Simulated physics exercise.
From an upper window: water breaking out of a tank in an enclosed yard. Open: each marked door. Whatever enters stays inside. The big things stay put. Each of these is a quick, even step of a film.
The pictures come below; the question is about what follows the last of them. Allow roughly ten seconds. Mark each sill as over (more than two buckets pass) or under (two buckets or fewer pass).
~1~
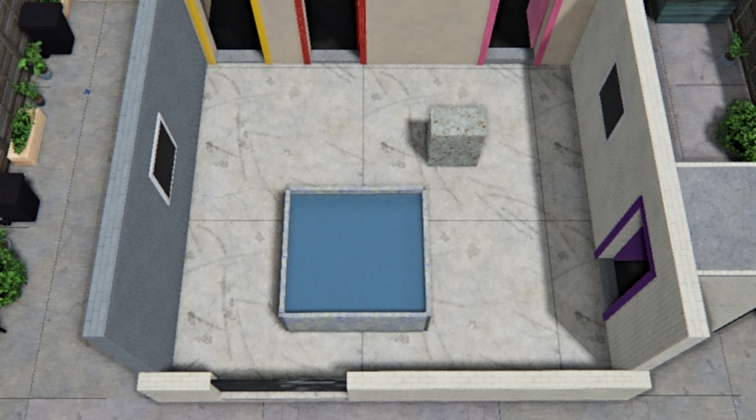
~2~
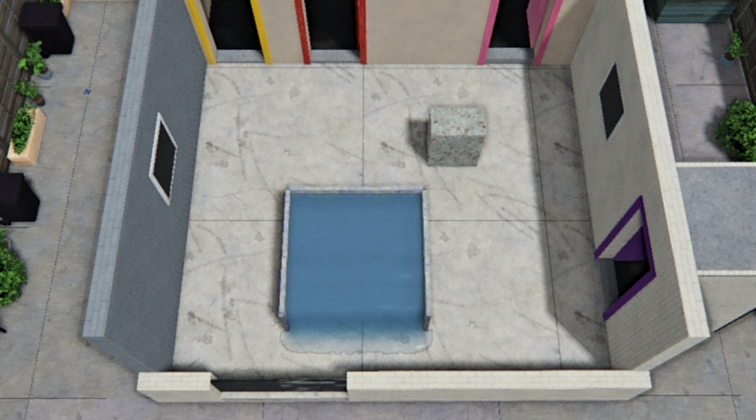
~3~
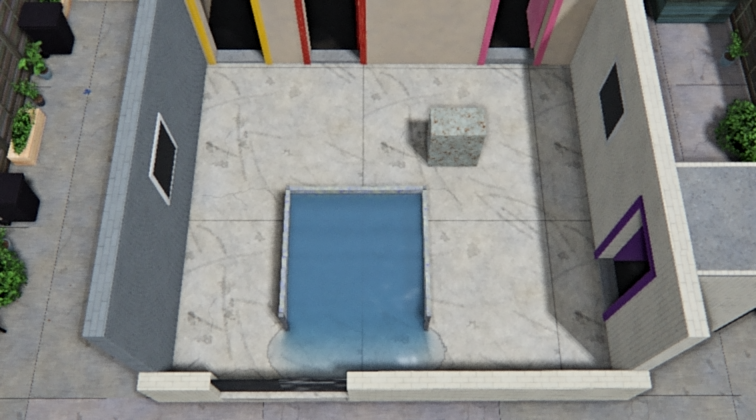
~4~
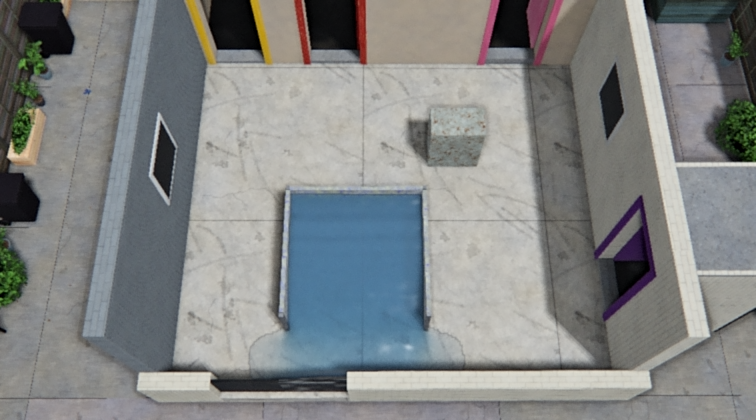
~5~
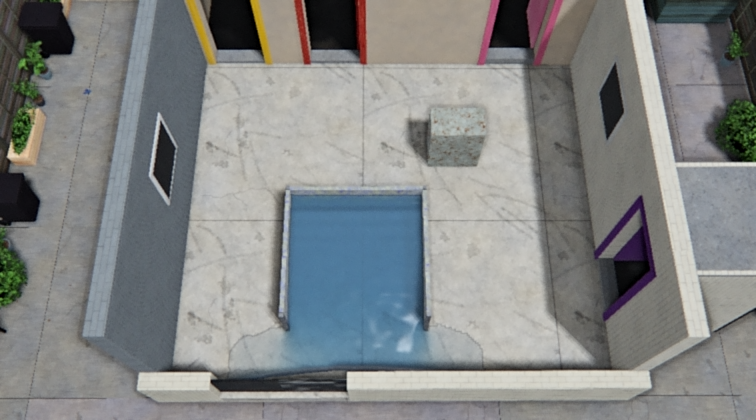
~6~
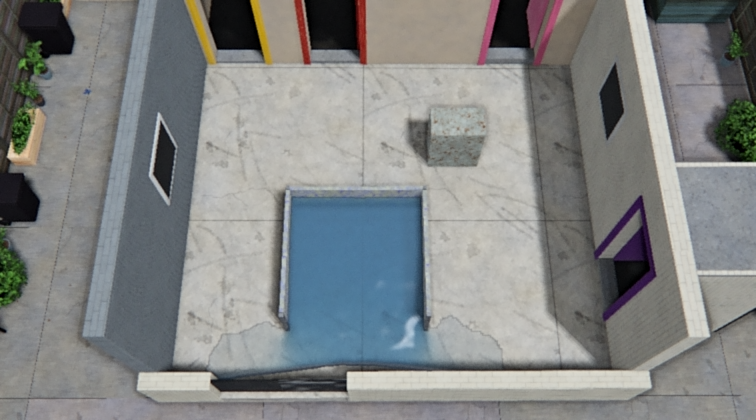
The purple door is over, the red door is under, the yellow door is over, the pink door is under.
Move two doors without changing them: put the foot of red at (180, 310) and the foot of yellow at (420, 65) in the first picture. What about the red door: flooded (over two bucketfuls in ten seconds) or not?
Red: Exceeds it.
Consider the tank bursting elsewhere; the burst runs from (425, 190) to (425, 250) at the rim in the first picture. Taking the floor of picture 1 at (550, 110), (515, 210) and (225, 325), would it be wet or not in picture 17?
Point by point: Swamped, swamped and untouched.
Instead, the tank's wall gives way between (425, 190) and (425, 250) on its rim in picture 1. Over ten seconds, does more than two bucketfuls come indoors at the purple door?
Well, the purple door crosses the line here.
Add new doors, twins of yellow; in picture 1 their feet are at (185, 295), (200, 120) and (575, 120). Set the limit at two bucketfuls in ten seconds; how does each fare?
In the listed order: Tops the limit, stays within it, tops the limit.
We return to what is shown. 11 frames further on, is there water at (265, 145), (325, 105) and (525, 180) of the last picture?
In that order the points end up high and dry, high and dry and high and dry.
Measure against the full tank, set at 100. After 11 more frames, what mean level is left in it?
Estimate: Close to 38 %.
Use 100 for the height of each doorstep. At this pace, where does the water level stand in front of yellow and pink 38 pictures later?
I'd put it at close to 150 and 70 per cent.
A moment on, water covers 25 % of the floor; the purple door not reached, the red door not reached, the yellow door not reached, the pink door not reached.
Next, water covers 35 % of the floor; the purple door over two buckets in, the red door not reached, the yellow door not reached, the pink door not reached.
Then, water covers 65 % of the floor; the purple door far over two buckets in, the red door not reached, the yellow door under two buckets in, the pink door not reached.
Later, water covers 90 % of the floor; the purple door far over two buckets in, the red door under two buckets in, the yellow door over two buckets in, the pink door wet at the sill, nothing in.
In the end, water covers 100 % of the floor; the purple door far over two buckets in, the red door under two buckets in, the yellow door over two buckets in, the pink door wet at the sill, nothing in.
